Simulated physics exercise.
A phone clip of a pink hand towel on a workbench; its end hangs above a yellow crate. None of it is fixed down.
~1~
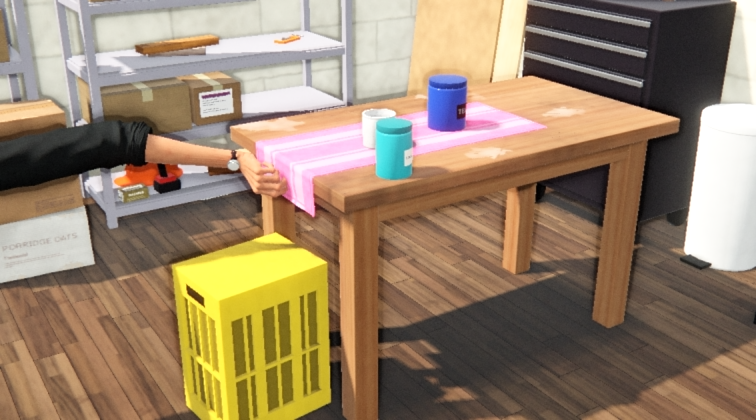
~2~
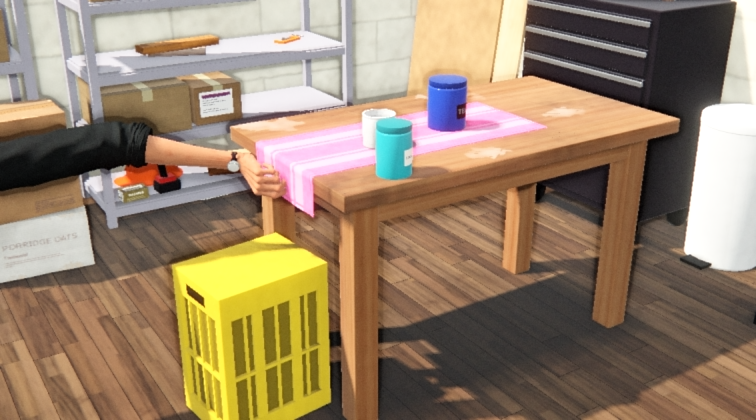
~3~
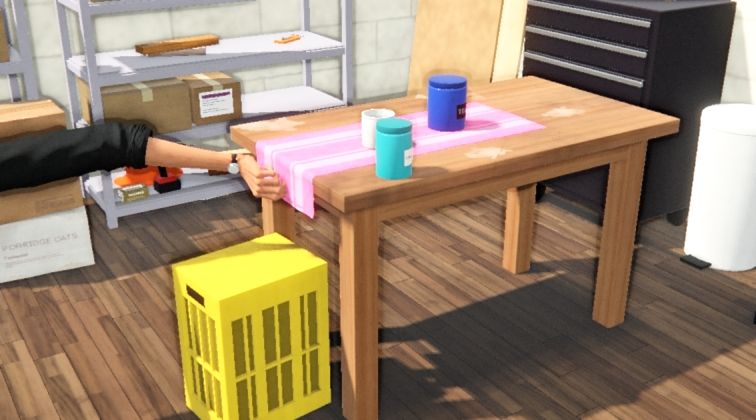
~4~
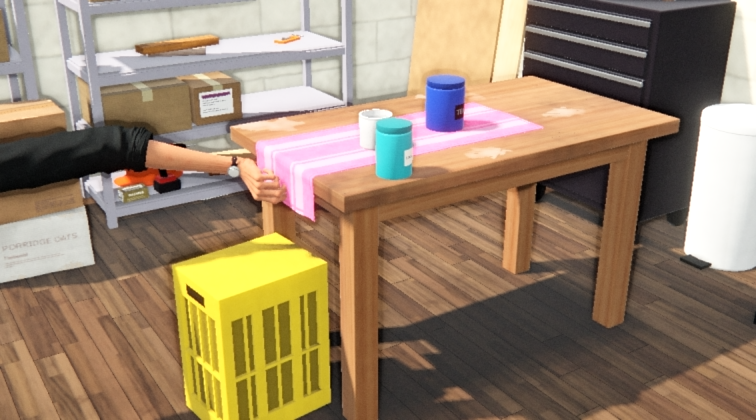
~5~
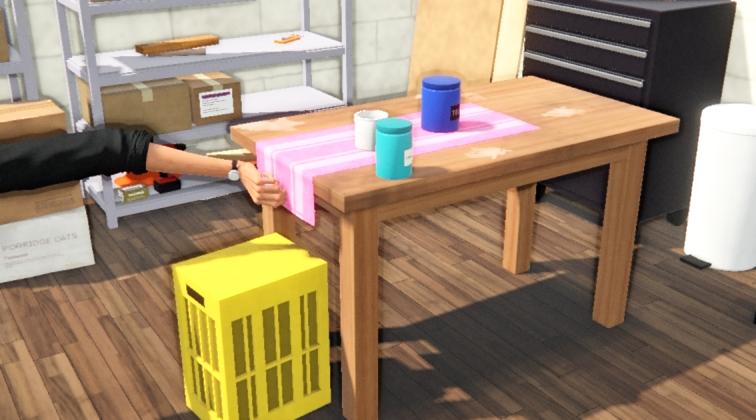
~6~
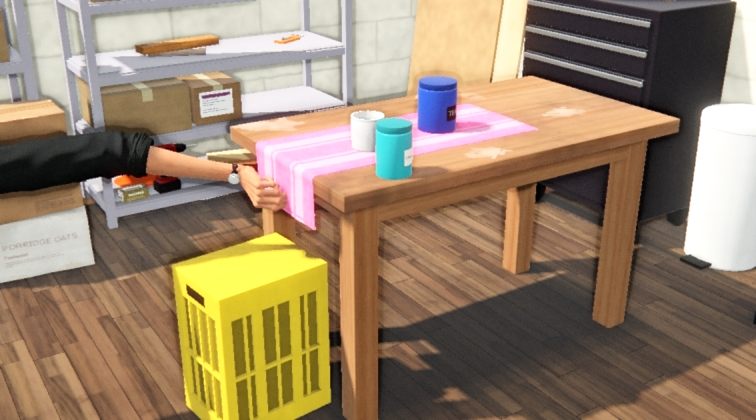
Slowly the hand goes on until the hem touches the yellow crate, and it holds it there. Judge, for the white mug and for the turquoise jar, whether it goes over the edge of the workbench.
The white mug does not go over, the turquoise jar does not go over.
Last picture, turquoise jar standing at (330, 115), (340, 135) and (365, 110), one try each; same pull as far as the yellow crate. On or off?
In the first case it remains in place, in the second it is lost over the side, and in the third it remains in place.
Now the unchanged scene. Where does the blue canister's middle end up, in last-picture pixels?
(401, 111), about.
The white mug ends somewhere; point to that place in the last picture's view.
It ends up near (326, 139).
Then, 0.26 s on from there, hem going down; mug moved a little; jar in place.
Then, 0.60 s on from there, hem on the crate; mug carried along near (336, 138); jar in place.
In the end, hem on the crate; mug carried along near (327, 139); jar in place. The white mug keeps clear of the edge and the turquoise jar stays on the table.
